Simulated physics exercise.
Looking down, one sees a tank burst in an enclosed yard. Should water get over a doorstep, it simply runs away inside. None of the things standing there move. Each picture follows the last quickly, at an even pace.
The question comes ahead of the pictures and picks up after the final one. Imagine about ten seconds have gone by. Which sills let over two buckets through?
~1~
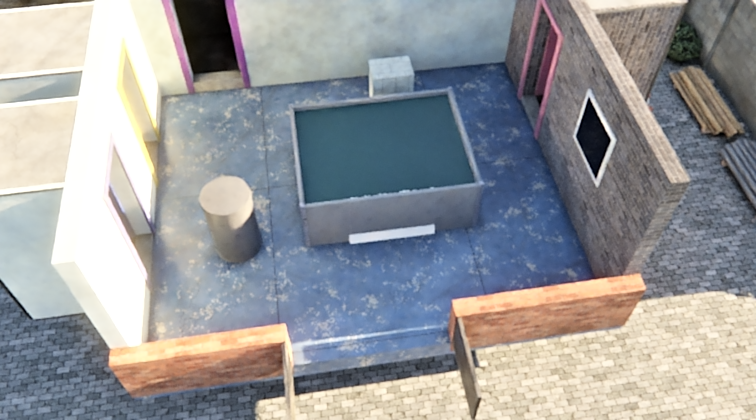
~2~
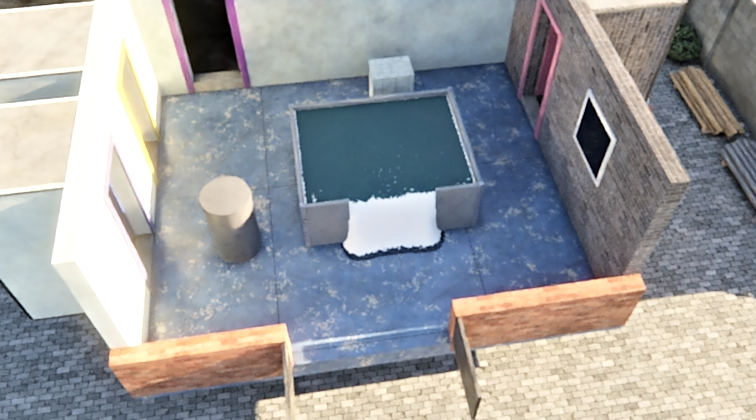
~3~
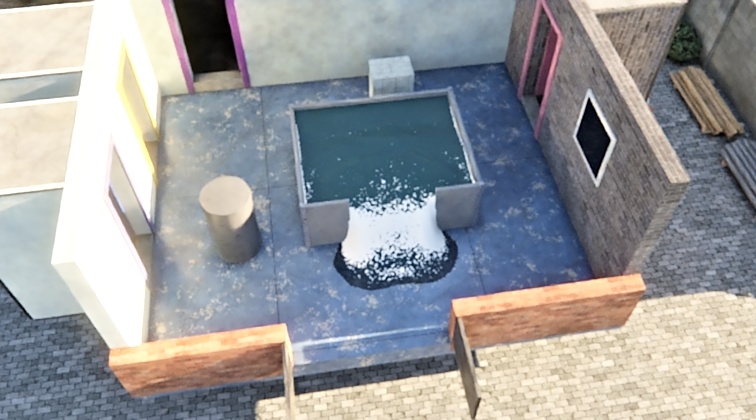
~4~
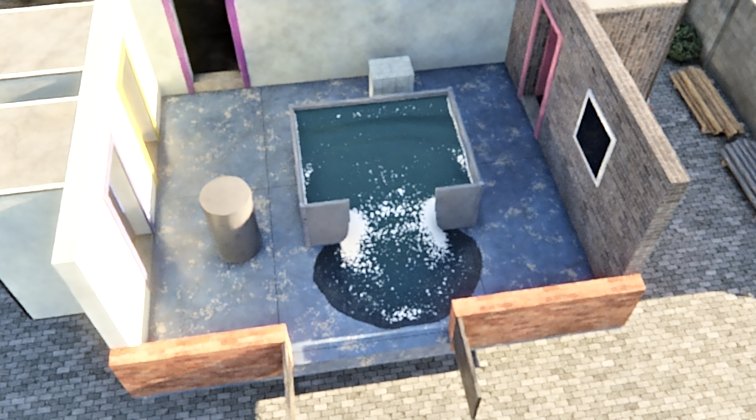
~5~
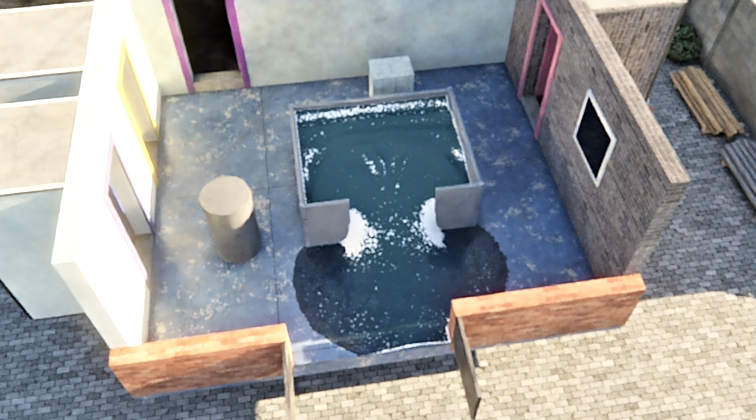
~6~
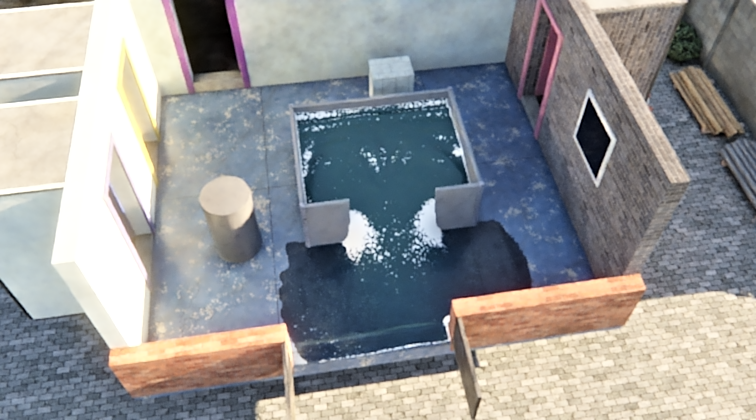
In order: Purple door: Little enough water; blue door: Little enough water; pink door: Little enough water; yellow door: Little enough water.
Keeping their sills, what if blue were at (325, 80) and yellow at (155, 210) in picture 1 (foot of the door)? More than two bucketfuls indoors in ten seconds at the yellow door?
As I see it, the yellow door comes in lower.
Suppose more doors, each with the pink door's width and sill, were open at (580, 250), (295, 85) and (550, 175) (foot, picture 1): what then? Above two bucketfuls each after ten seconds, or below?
First door gets past it, second door doesn't reach it, third door doesn't reach it.
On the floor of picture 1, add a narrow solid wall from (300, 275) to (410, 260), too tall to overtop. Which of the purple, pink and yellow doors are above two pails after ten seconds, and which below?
Log - purple: Below the line; pink: Above the line; yellow: Above the line.
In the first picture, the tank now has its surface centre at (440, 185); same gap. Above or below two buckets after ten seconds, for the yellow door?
The yellow door exceeds the limit.
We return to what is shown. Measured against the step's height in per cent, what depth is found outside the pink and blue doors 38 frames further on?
In order: Roughly 40 % and 20 %.
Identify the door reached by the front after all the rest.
I'd go with the purple-painted one.
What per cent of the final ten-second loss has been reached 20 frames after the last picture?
Log: Around 60 %, estimated.
A moment on, water covers 25 % of the floor; the purple door not reached, the blue door not reached, the pink door not reached, the yellow door not reached.
Next, water covers 30 % of the floor; the purple door not reached, the blue door not reached, the pink door not reached, the yellow door not reached.
Then, water covers 50 % of the floor; the purple door not reached, the blue door wet at the sill, nothing in, the pink door wet at the sill, nothing in, the yellow door not reached.
Later, water covers 70 % of the floor; the purple door not reached, the blue door wet at the sill, nothing in, the pink door wet at the sill, nothing in, the yellow door wet at the sill, nothing in.
In the end, water covers 90 % of the floor; the purple door wet at the sill, nothing in, the blue door wet at the sill, nothing in, the pink door under two buckets in, the yellow door wet at the sill, nothing in.
